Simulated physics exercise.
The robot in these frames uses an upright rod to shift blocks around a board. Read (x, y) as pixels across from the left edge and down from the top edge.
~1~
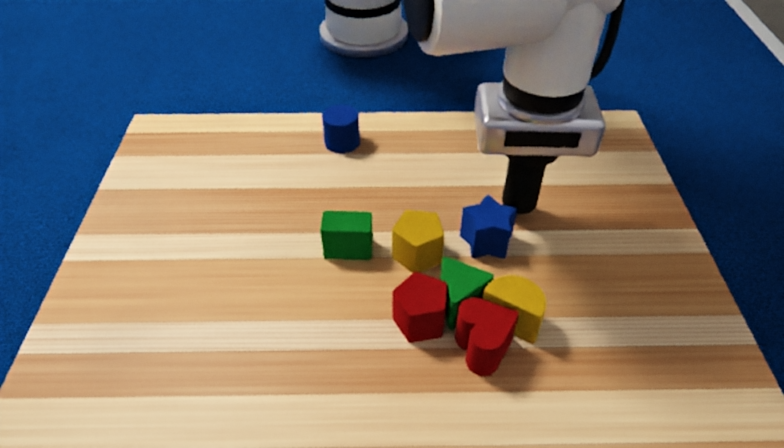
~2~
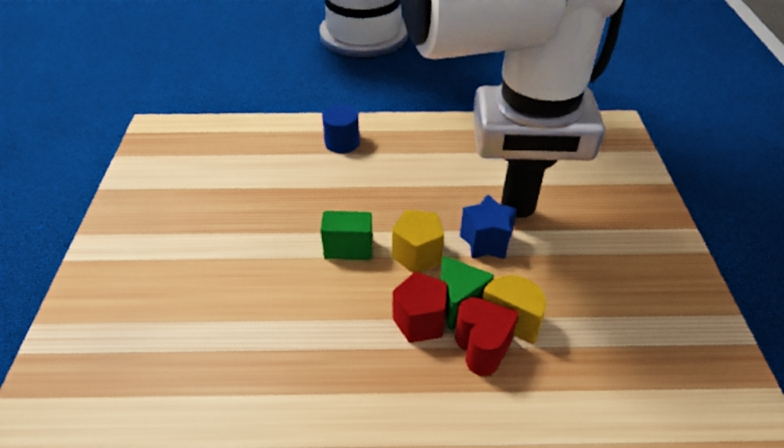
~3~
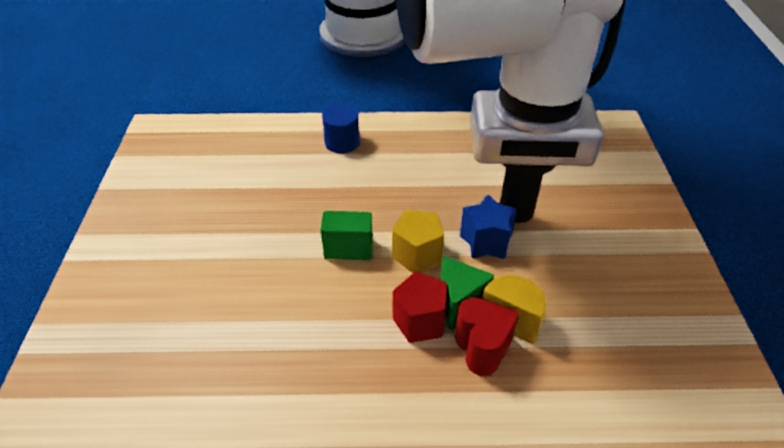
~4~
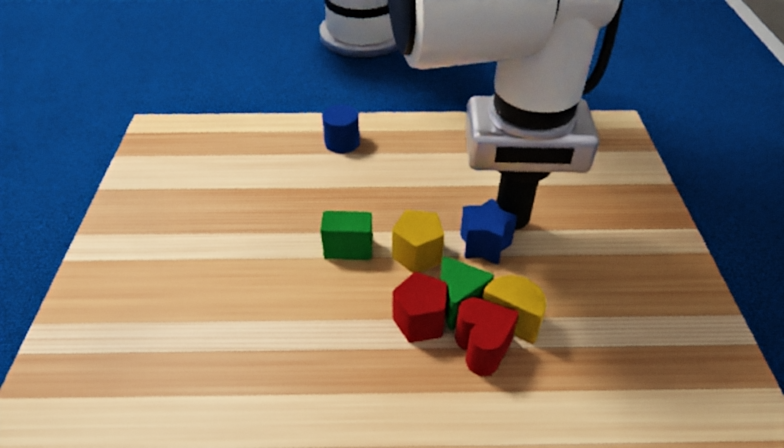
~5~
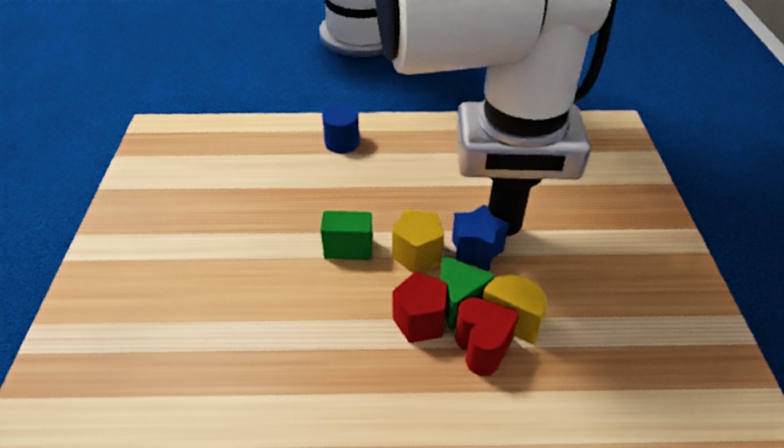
A white robot arm holding an upright black rod reaches over a striped wooden board on a blue surface, seen from above at a fixed angle. A blue cylinder sits near the far edge, with a green block, yellow hexagon and blue star across the middle, above a cluster of red, green and yellow blocks. The rod slides slowly nearer and leftward, then nudges the star slightly left and toward the viewer, while the other blocks stay still.
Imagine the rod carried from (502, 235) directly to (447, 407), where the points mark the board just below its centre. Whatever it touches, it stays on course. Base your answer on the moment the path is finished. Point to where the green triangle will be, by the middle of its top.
The centre of its top face lies at (417, 339).
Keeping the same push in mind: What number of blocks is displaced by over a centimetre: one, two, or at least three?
The number will come to 3 or more.
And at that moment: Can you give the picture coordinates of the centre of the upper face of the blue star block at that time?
I'd guess (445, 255).
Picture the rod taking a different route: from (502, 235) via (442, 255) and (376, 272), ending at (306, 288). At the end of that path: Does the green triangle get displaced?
Yes, that is how it ends up.
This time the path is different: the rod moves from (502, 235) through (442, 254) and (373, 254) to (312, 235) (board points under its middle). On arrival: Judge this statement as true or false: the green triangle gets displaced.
My answer: True.
On the path given first. One third of the way, rod at (487, 275); red pentagon at (411, 299); green triangle at (452, 283), turned 25° anticlockwise; blue star block at (450, 249), turned 50° clockwise.
Two thirds of the way, rod at (469, 331); red pentagon at (377, 311), turned 50° clockwise; green triangle at (424, 321), turned 20° clockwise; blue star block at (447, 254), turned 70° clockwise; red heart at (496, 352), turned 30° anticlockwise; yellow half-round block at (530, 308), turned 15° anticlockwise.
At the end, rod at (448, 398); red pentagon at (376, 310), turned 50° clockwise; green triangle at (417, 339), turned 80° clockwise; blue star block at (447, 254), turned 70° clockwise; red heart at (503, 384), turned 95° anticlockwise; yellow half-round block at (530, 308), turned 15° anticlockwise.
